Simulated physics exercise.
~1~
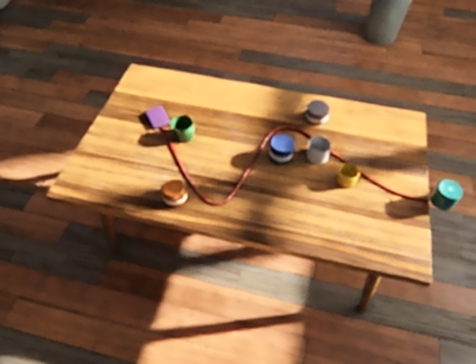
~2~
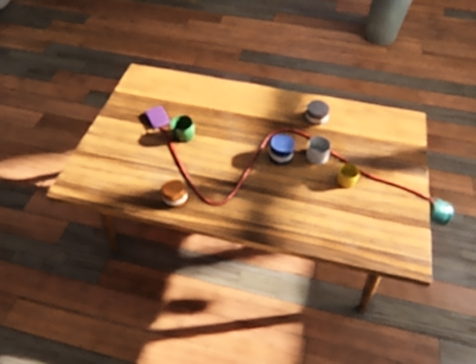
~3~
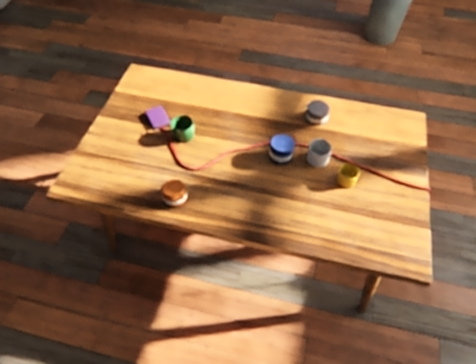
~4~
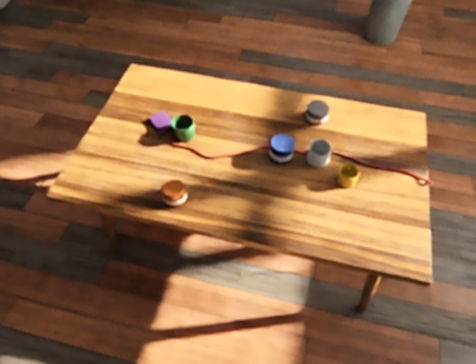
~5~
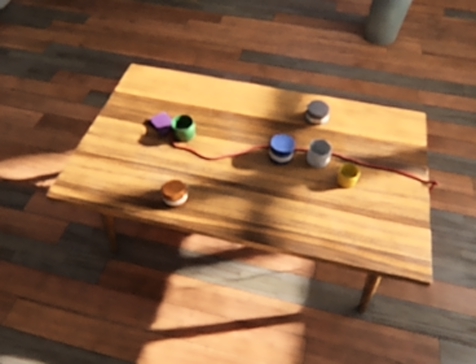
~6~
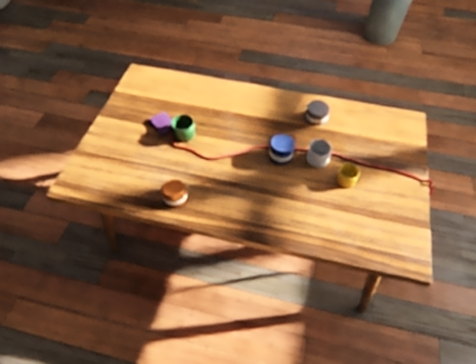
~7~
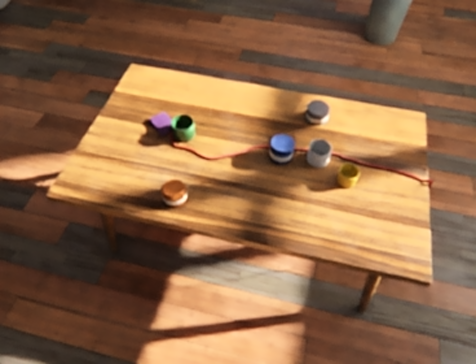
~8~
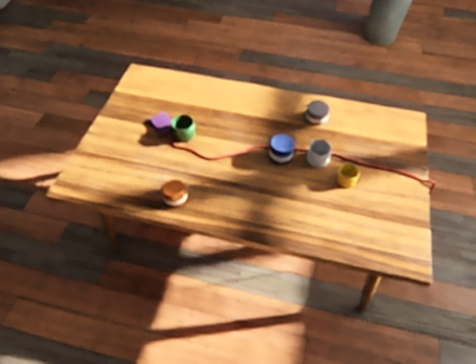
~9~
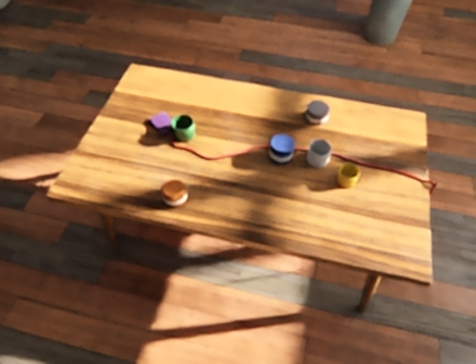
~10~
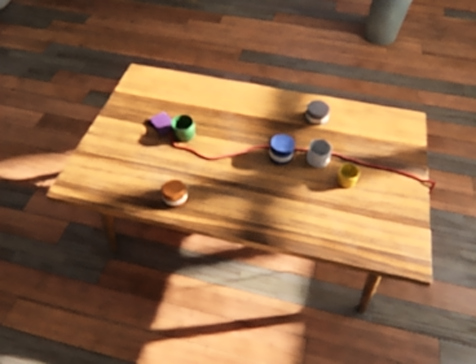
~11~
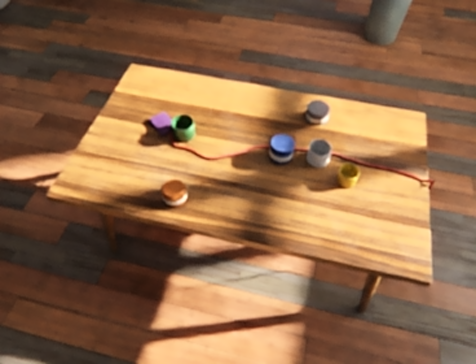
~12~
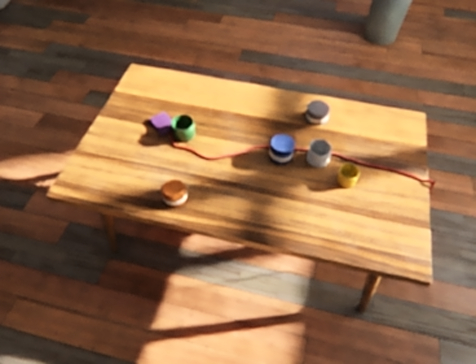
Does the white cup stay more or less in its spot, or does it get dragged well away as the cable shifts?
The white cup stays more or less in its spot, hardly moving as the red cable shifts.
